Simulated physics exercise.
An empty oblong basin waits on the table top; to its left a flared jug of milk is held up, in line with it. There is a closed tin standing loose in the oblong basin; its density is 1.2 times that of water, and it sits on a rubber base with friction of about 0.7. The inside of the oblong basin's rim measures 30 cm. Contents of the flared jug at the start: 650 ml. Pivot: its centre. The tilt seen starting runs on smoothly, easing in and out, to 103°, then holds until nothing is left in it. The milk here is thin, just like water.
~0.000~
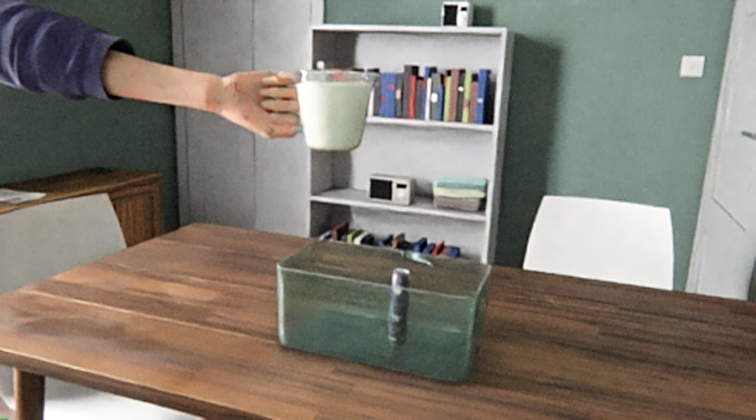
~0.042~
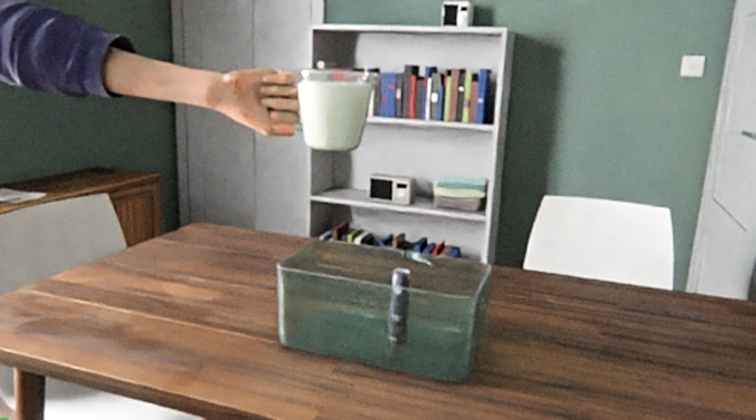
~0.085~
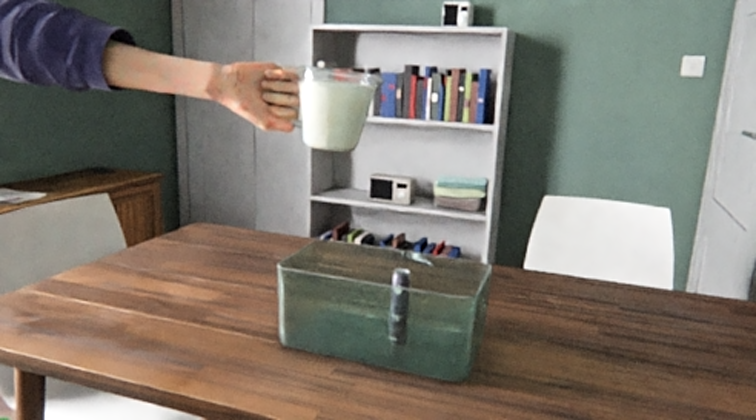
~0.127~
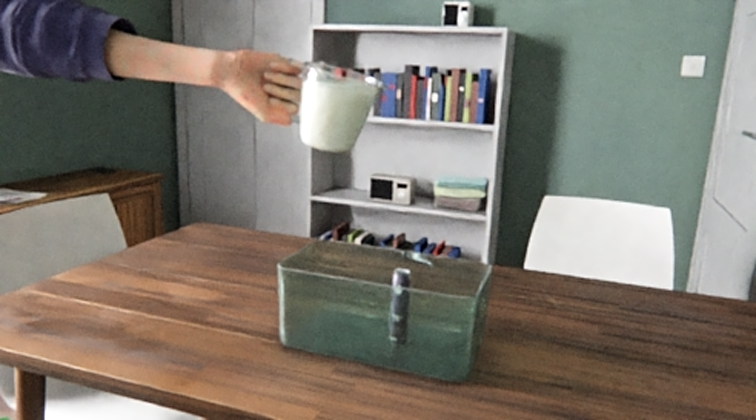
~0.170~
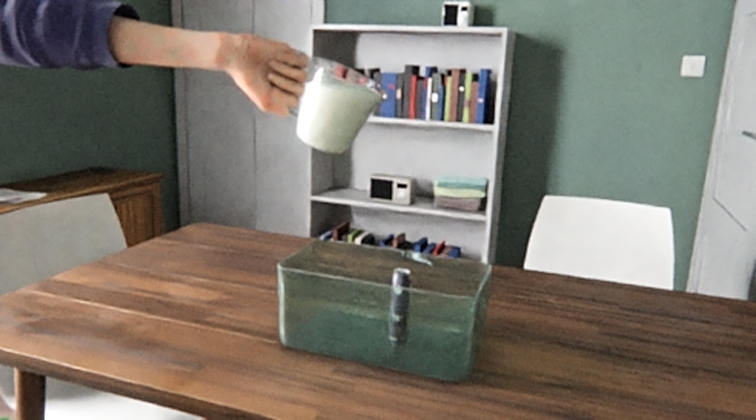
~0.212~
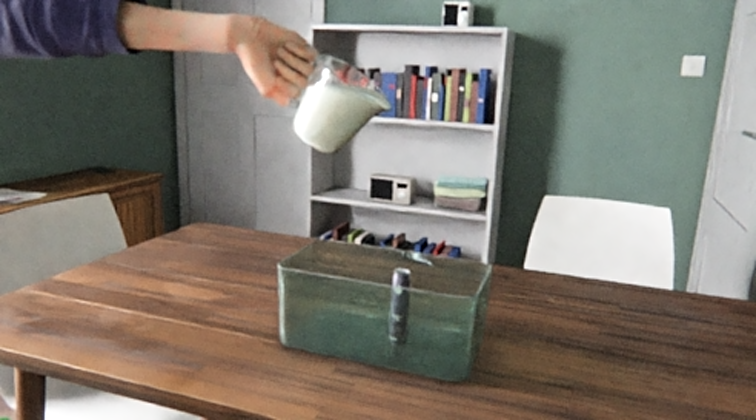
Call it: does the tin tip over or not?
It does not.
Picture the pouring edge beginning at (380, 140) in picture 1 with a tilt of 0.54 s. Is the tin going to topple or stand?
After that, the tin overturns.
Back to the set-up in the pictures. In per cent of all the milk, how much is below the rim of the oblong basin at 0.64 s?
Around 66 per cent of the whole.
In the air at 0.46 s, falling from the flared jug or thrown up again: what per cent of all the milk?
Roughly 50 percent.
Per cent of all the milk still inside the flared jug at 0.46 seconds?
About 42 percent.
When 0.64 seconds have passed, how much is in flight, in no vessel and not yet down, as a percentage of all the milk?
Roughly 26 per cent.
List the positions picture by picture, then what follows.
In the first picture, it leans 0°; its right rim is at (380, 75); the milk meets the walls at (304, 82) and (371, 86); the oblong basin's rim runs from (298, 253) to (484, 282); the tin's top is at (401, 275).
In the second picture, it leans 2°; its right rim is at (381, 77); the milk meets the walls at (305, 81) and (372, 86).
In the third picture, it leans 6°; its right rim is at (384, 81); the milk meets the walls at (307, 80) and (373, 87).
In the fourth picture, it leans 13°; its right rim is at (387, 88); the milk meets the walls at (310, 79) and (377, 90).
In the fifth picture, it leans 23°; its right rim is at (390, 98); the milk meets the walls at (313, 83) and (383, 95).
In the sixth picture, it leans 34°; its right rim is at (391, 110); the milk meets the walls at (312, 91) and (390, 102); 1 per cent is over the edge.
By 0.46 s the tilt is 98° and 43 per cent is still to pour; the tin stands where it began.
By 0.64 s the tilt is 103° and 7 per cent is still to pour; the tin stands where it began.
By 0.83 s the tilt is 103° and 0 per cent is still to pour; the tin stands where it began.
By 1.04 s the tilt is 103° and 0 per cent is still to pour; the tin stands where it began.
At rest the tin stands where it began.
